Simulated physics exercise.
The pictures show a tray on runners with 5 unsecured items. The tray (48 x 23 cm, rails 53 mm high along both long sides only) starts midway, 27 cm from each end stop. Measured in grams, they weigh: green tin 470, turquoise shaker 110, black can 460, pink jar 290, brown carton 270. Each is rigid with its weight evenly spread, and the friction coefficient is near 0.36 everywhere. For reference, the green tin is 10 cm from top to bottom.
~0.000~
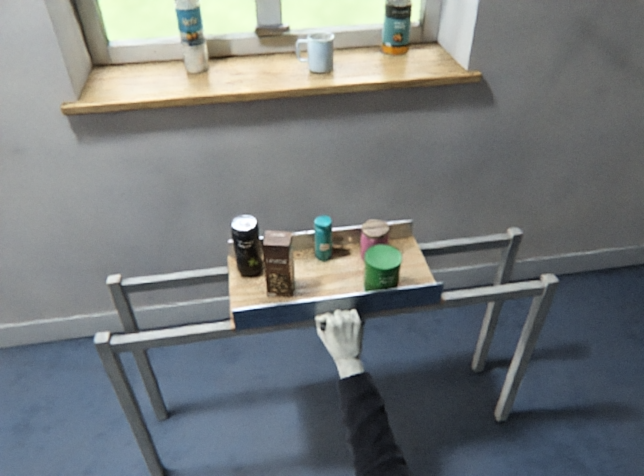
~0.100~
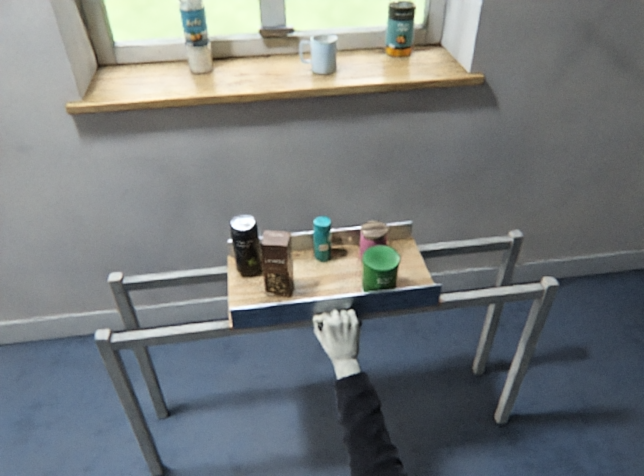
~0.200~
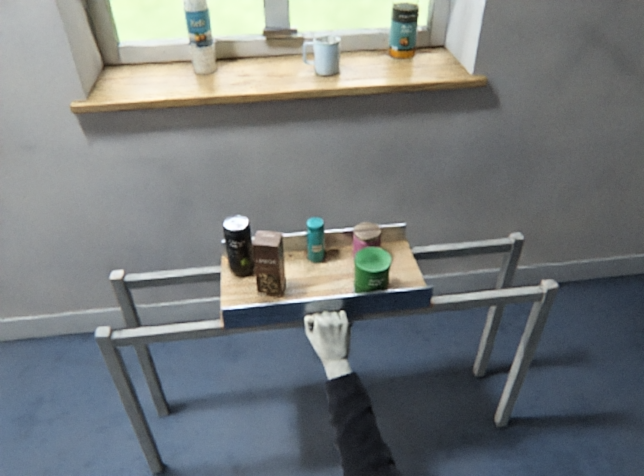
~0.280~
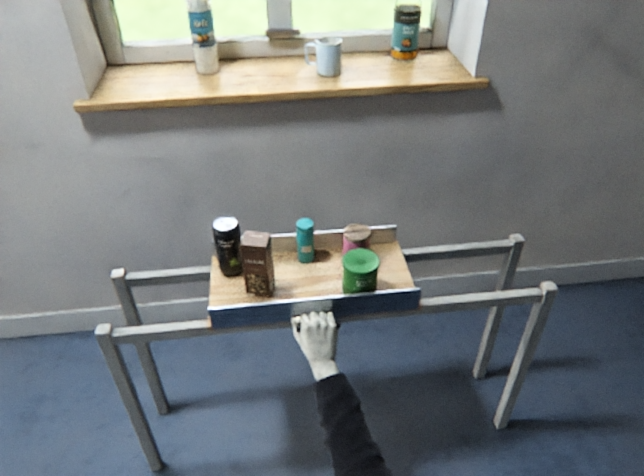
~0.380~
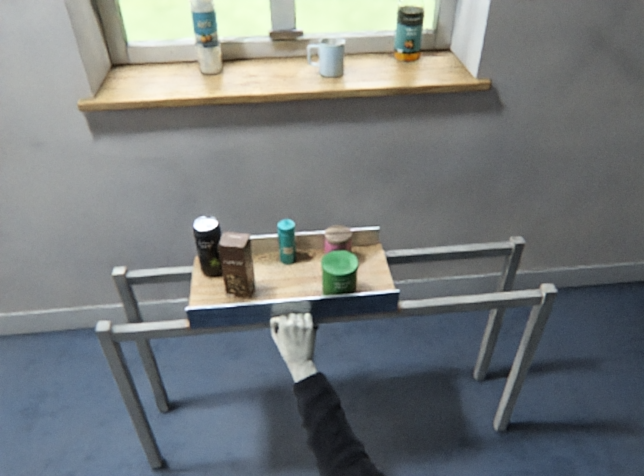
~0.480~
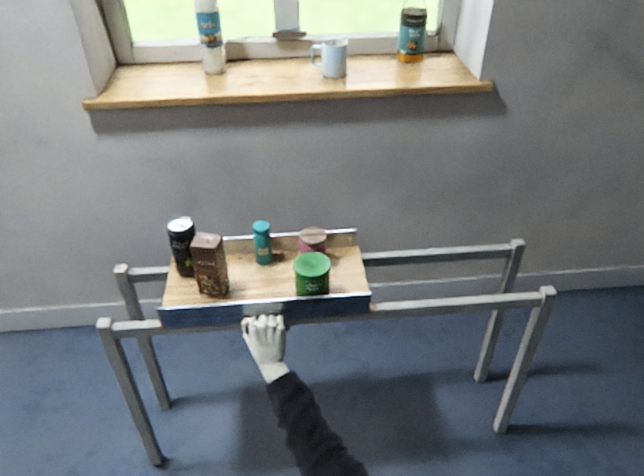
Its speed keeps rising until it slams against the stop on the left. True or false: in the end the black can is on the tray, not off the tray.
False; it is off the tray.
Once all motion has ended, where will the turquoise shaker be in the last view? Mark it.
(180, 249), roughly.
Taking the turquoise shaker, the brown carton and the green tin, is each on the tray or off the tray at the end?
Once it all settles, the turquoise shaker stays on its surface, the brown carton leaves its surface and the green tin stays on its surface.
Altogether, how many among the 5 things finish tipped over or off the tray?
That gives 2.
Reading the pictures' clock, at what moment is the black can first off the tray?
I'd say around the 0.7 s mark.
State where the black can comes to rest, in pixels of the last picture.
End position: Roughly (41, 417).
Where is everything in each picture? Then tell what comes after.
Tray midway; black can (247, 247); green tin (382, 273), in the first picture.
Tray midway; pink jar (374, 243); brown carton (278, 264), in the second picture.
Tray moved 2 cm left; green tin (372, 275); turquoise shaker (316, 240), in the third picture.
Tray moved 5 cm left; pink jar (356, 246); brown carton (258, 265), in the fourth picture.
Tray moved 9 cm left; green tin (340, 278); turquoise shaker (287, 242), in the fifth picture.
Tray moved 15 cm left; black can (185, 248); pink jar (313, 249), in the sixth picture.
By 0.78 s, tray moved 27 cm left; black can now off the tray; brown carton tilted 9°; turquoise shaker tilted 3°.
By 1.08 s, tray moved 27 cm left; brown carton now off the tray; turquoise shaker tilted 18°; green tin 11 cm from its spot.
By 1.38 s, tray moved 27 cm left; turquoise shaker tilted 9°; green tin 11 cm from its spot; pink jar 11 cm from its spot.
When it is over (2.3 s), off the tray, black can and brown carton; not toppled but over 5 cm from the start, green tin, turquoise shaker and pink jar. In the last view, black can near (41, 417).
